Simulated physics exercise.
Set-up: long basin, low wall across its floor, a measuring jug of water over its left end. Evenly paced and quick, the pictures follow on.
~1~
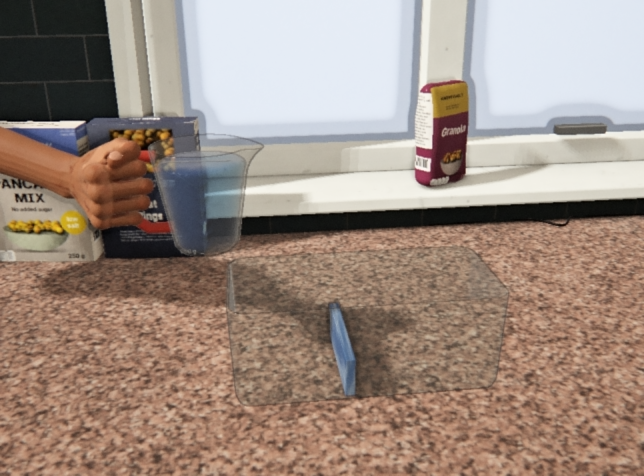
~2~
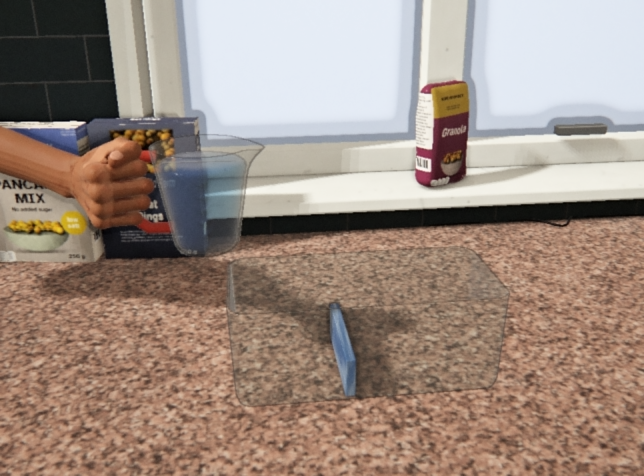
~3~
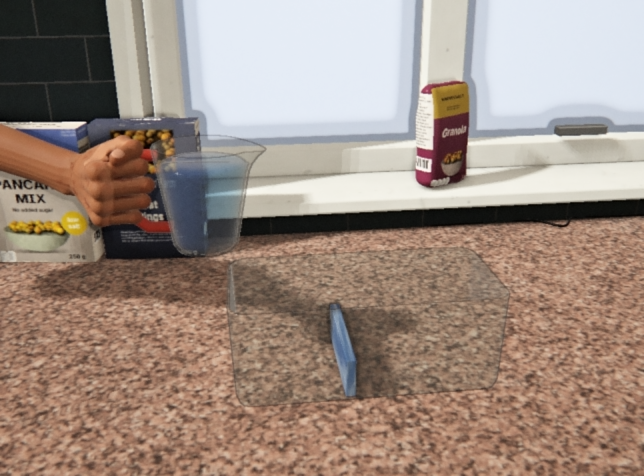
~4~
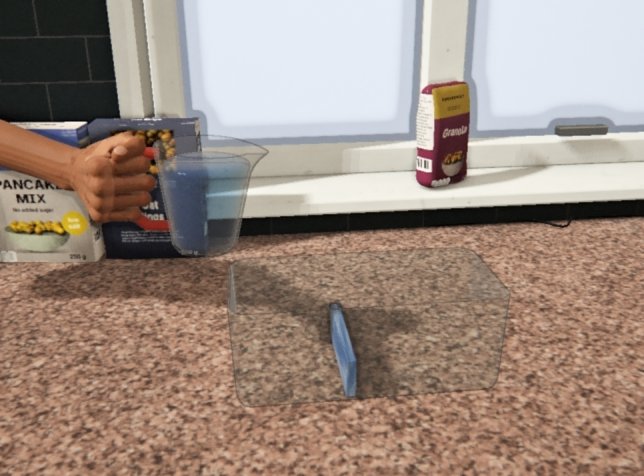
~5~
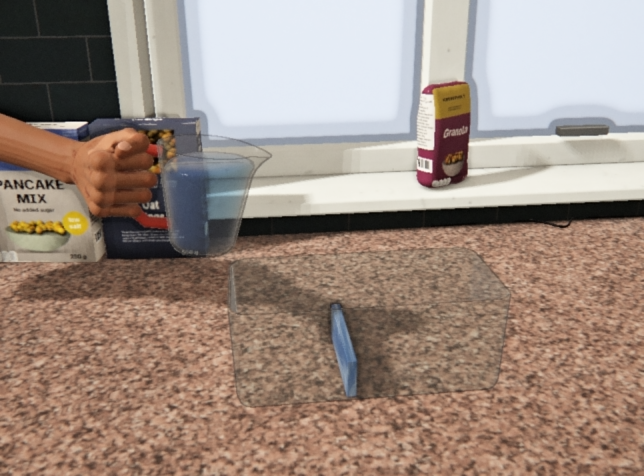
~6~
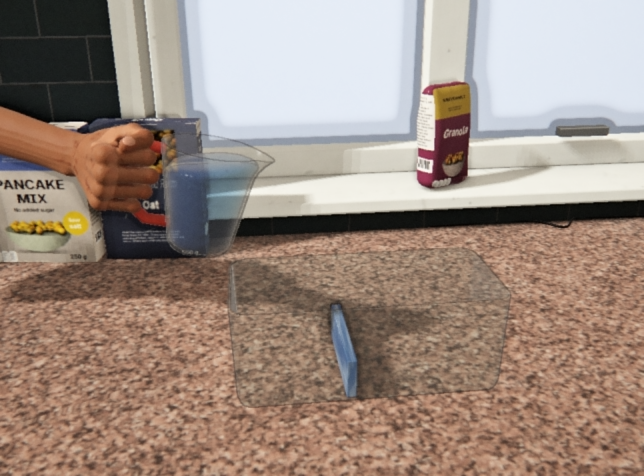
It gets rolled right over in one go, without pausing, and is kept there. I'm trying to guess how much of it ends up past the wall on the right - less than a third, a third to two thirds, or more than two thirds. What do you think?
Once it settles, the part right of the wall is below a third, I'd say.
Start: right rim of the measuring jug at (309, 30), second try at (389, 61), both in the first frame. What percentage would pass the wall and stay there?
90 and 90 per cent.
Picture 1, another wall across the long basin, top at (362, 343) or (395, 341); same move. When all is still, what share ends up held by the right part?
10 % and 10 %, roughly.
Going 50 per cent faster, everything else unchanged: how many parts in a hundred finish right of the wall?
About 10 per cent.
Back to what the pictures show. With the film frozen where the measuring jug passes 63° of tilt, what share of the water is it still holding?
My estimate is close to 75 percent remaining.
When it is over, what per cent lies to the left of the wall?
Estimate: Some 85 per cent.
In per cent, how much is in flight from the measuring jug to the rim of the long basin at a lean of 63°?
Estimated: 15 per cent or thereabouts.
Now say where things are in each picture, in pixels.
In the first picture, it leans 0°; its right rim is at (264, 145); the water meets the walls at (157, 162) and (247, 159); the long basin's rim runs from (228, 286) to (490, 271); the wall's top is at (342, 330).
In the second picture, it leans 0°; its right rim is at (265, 146); the water meets the walls at (157, 162) and (248, 160).
In the third picture, it leans 2°; its right rim is at (266, 148); the water meets the walls at (159, 162) and (250, 160).
In the fourth picture, it leans 4°; its right rim is at (269, 150); the water meets the walls at (162, 162) and (252, 160).
In the fifth picture, it leans 8°; its right rim is at (272, 154); the water meets the walls at (164, 162) and (256, 161).
In the sixth picture, it leans 12°; its right rim is at (275, 159); the water meets the walls at (168, 164) and (260, 161).
A moment on, the measuring jug is tipped part way and 74 per cent is still to pour, 9 is left of the wall and 3 right of it.
Next, the measuring jug is tipped on its side and 16 per cent is still to pour, 62 is left of the wall and 13 right of it.
Then the measuring jug is tipped right over and 0 per cent is still to pour, 84 is left of the wall and 14 right of it.
Later the measuring jug is tipped right over and 0 per cent is still to pour, 84 is left of the wall and 14 right of it.
In the end 84 per cent lies left of the wall, 14 right of it and 1 outside.
